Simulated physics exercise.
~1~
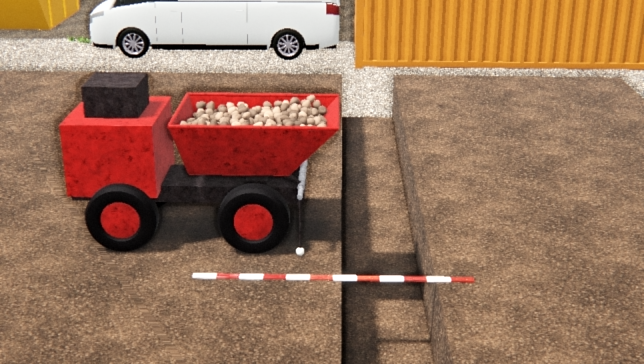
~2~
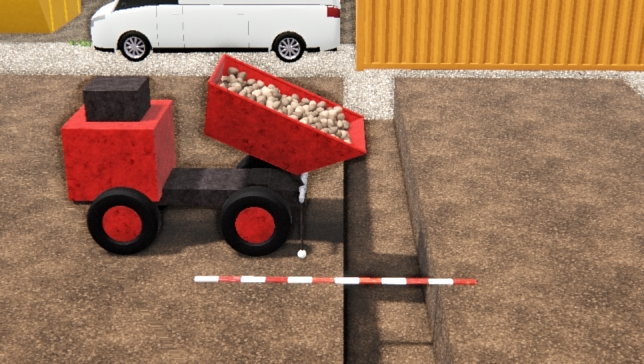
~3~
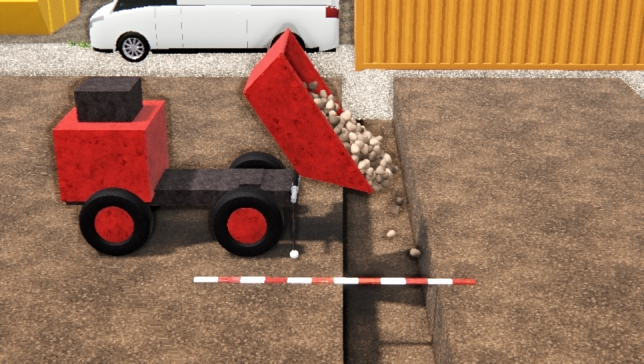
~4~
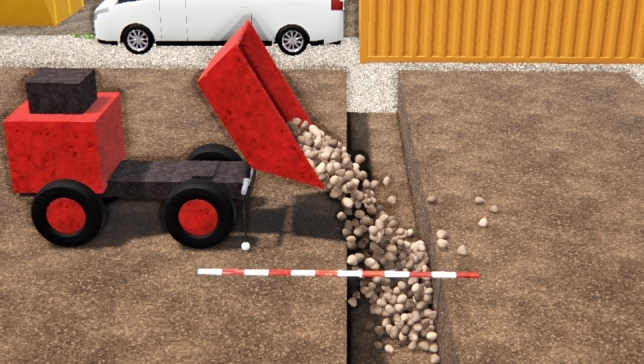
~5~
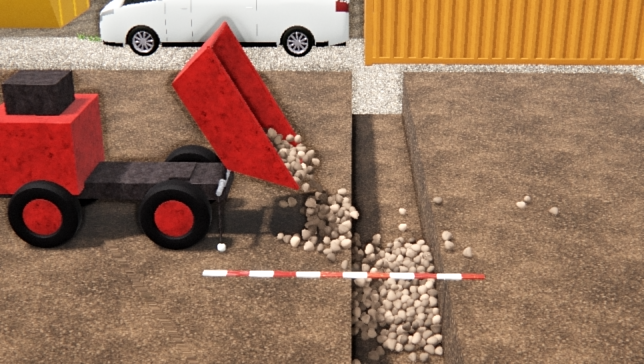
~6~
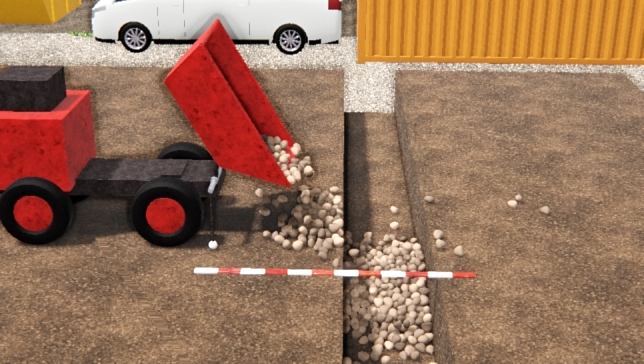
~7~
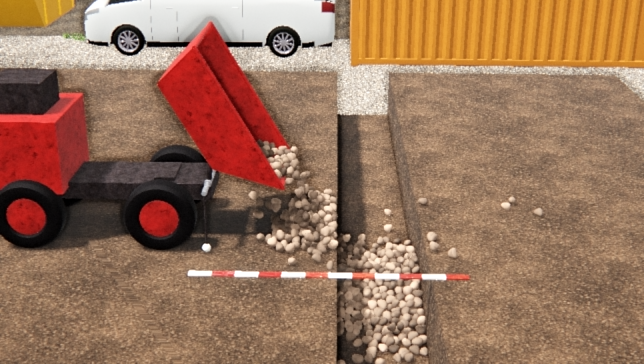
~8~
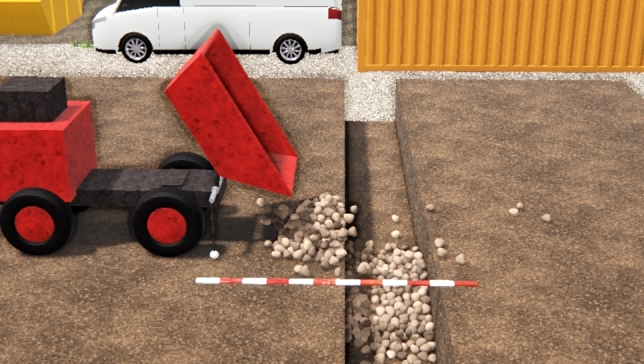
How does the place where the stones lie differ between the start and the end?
At the start the stones are all heaped in the dumper's raised red skip. By the end the skip is empty and they lie lower and further right, mostly in the trench, with a smaller heap on the ground to its left and a few strays beyond it.
Red dumper tipping pale cobbles into a trench, then rolling left, leaving most in the trench and some heaped short.
